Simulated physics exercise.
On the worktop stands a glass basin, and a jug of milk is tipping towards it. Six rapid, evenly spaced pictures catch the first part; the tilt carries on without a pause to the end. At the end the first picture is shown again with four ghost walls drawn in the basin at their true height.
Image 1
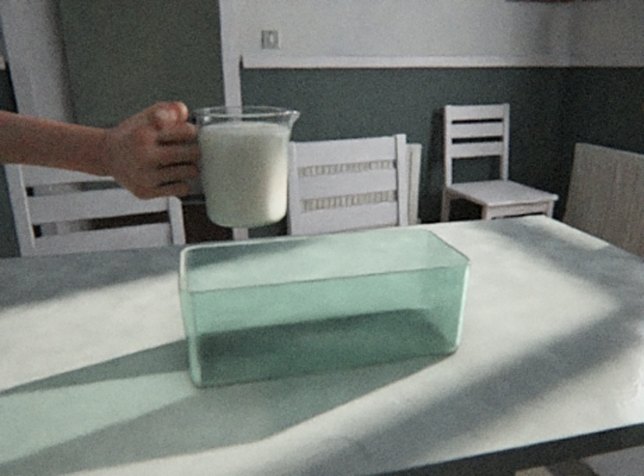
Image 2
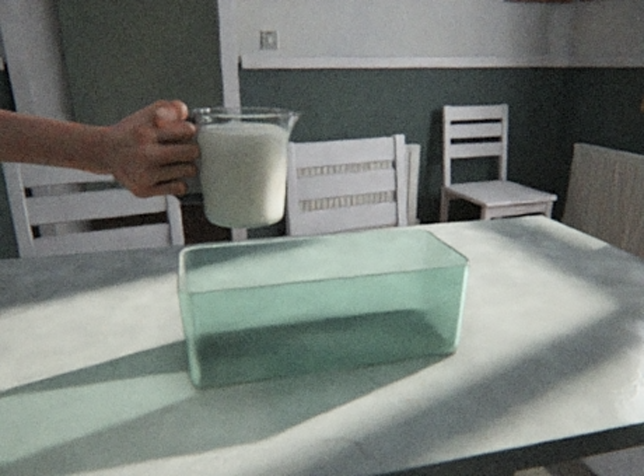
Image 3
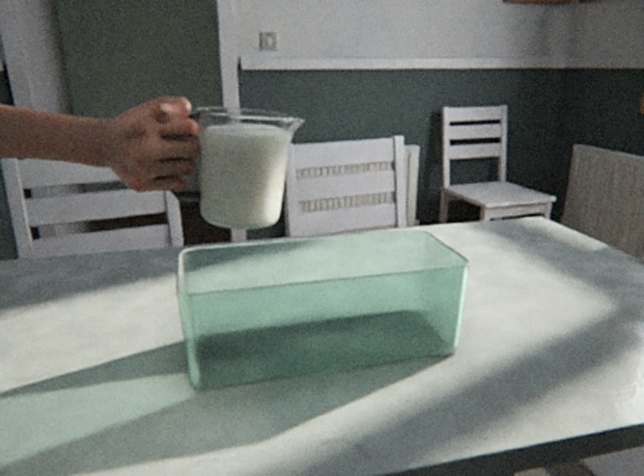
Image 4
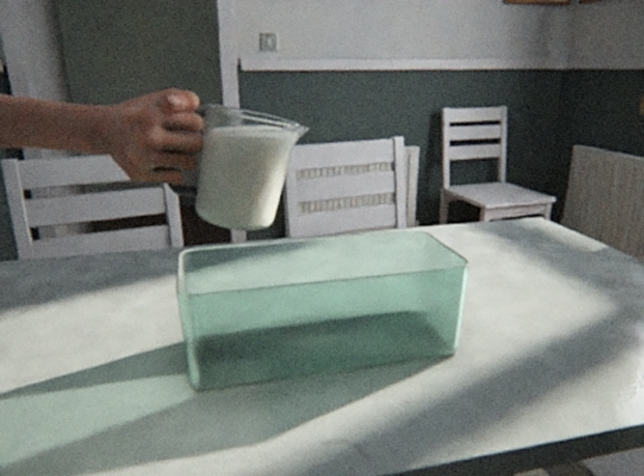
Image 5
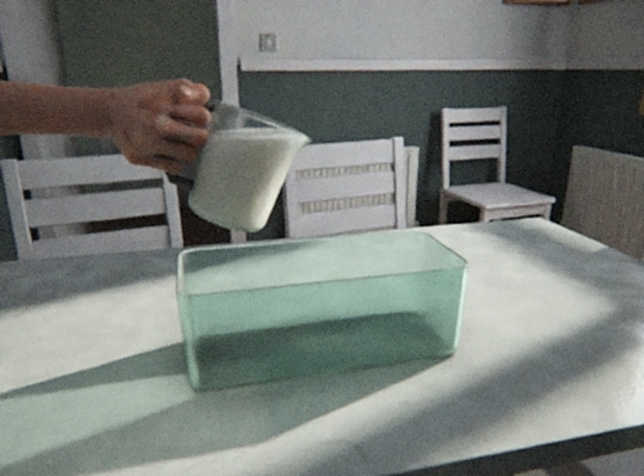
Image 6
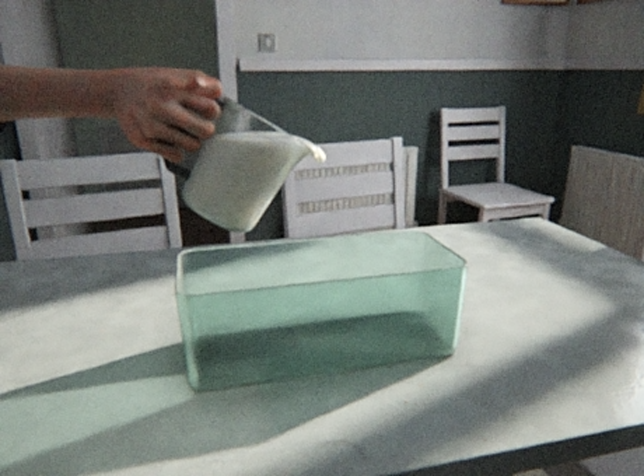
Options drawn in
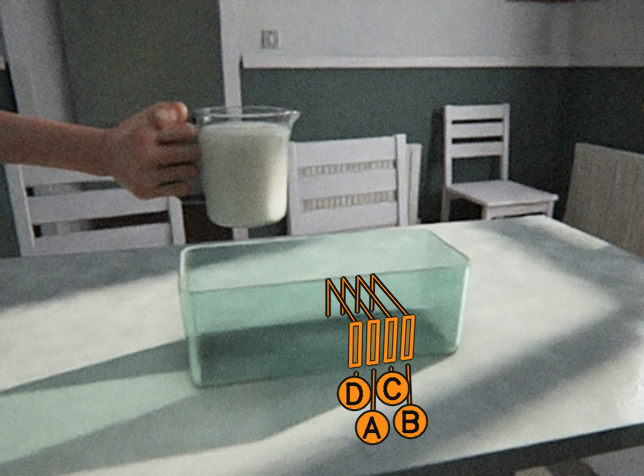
A hand tilts a glass jug of milk above a basin until milk reaches its lip.
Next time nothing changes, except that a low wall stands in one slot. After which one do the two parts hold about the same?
A.
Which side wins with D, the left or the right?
The right side.
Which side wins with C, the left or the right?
The left side.
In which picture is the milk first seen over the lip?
In picture 6.
In orange, A at (373, 370); B at (408, 365); C at (391, 367); D at (356, 372).
Choosing A, about 51 % ends left of the wall and 49 % right of it.
Choosing B, about 97 % ends left of the wall and 2 % right of it.
Choosing C, about 88 % ends left of the wall and 10 % right of it.
Choosing D, about 18 % ends left of the wall and 81 % right of it.
